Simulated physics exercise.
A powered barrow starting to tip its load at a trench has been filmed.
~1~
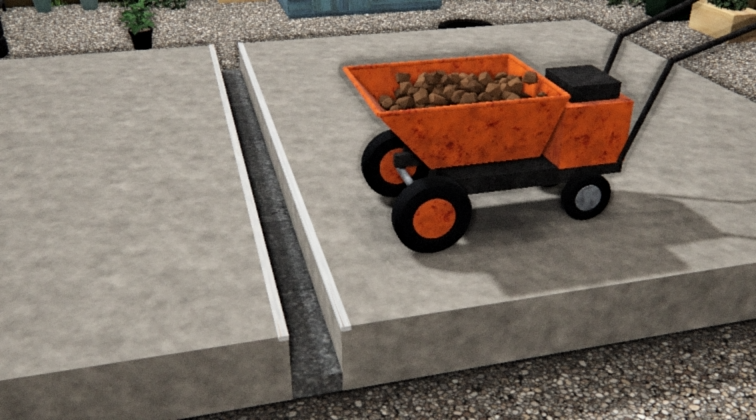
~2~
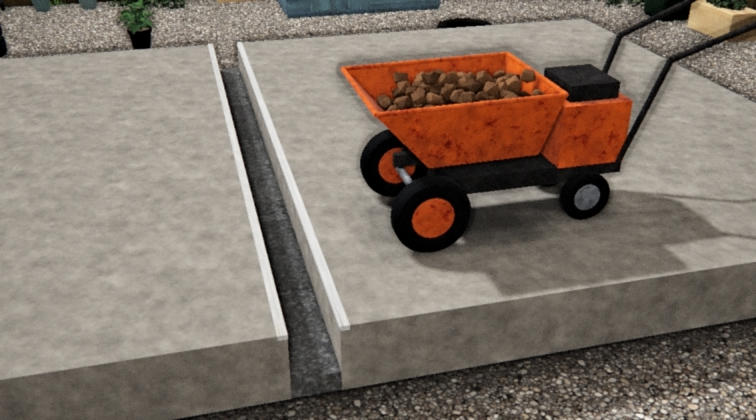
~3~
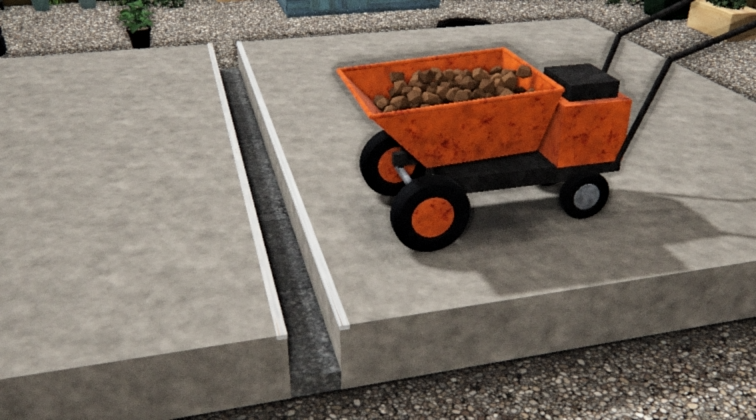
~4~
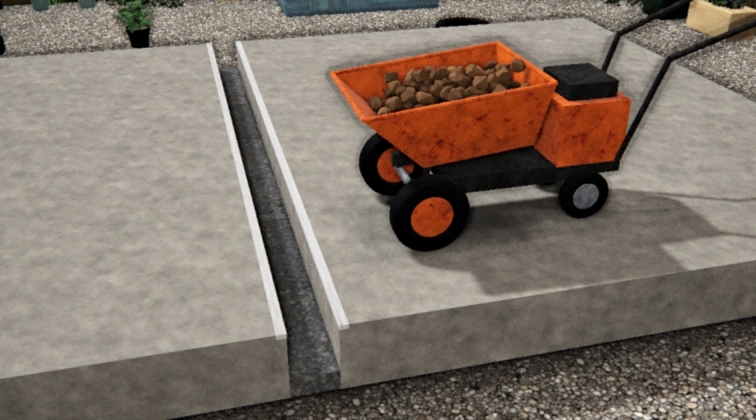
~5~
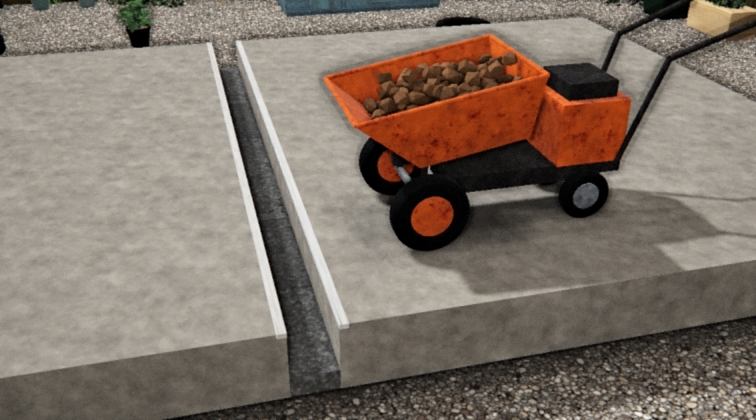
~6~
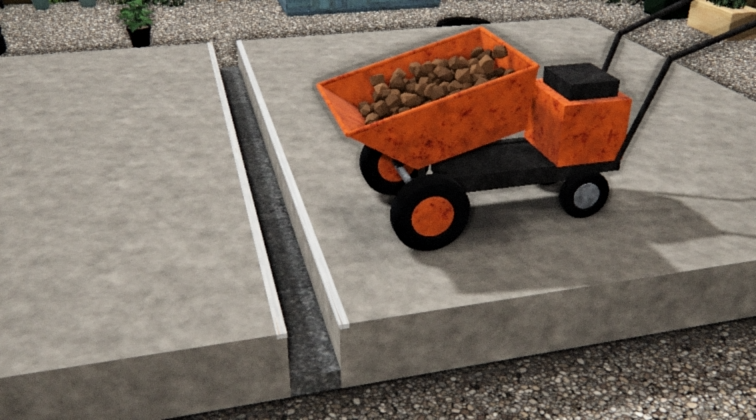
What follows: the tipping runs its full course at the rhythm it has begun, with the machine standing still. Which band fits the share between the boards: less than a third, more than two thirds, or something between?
A third to two thirds.
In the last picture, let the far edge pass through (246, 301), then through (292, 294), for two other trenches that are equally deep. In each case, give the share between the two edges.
Lab note: Try one 80 per cent, try two 20 per cent.
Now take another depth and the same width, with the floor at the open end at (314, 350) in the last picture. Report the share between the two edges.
It comes out near 30 percent.
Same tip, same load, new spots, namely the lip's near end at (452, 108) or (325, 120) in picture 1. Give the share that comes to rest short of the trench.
You'd get 30 in a hundred the first time and 0 in a hundred the second.
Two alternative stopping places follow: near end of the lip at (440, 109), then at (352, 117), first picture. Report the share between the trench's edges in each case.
Roughly 50 percent the first time, roughly 10 percent the second.
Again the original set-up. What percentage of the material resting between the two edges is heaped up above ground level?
10 per cent or thereabouts.
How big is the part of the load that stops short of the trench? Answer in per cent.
I'd put it at some 0 per cent of the load.
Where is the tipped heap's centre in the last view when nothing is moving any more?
Roughly at pixel (270, 249).
Shortly afterwards, skip tipped steeply; the whole lot in the skip.
Next, skip tipped right over; the bulk in the skip; a little in or heaped over the trench; a little beyond it; only a few falling.
Some moments later, skip tipped right over; near a quarter in the skip; near half in or heaped over the trench; near a quarter beyond it.
In the end, skip tipped right over; near a quarter in the skip; near half in or heaped over the trench; near a quarter beyond it.
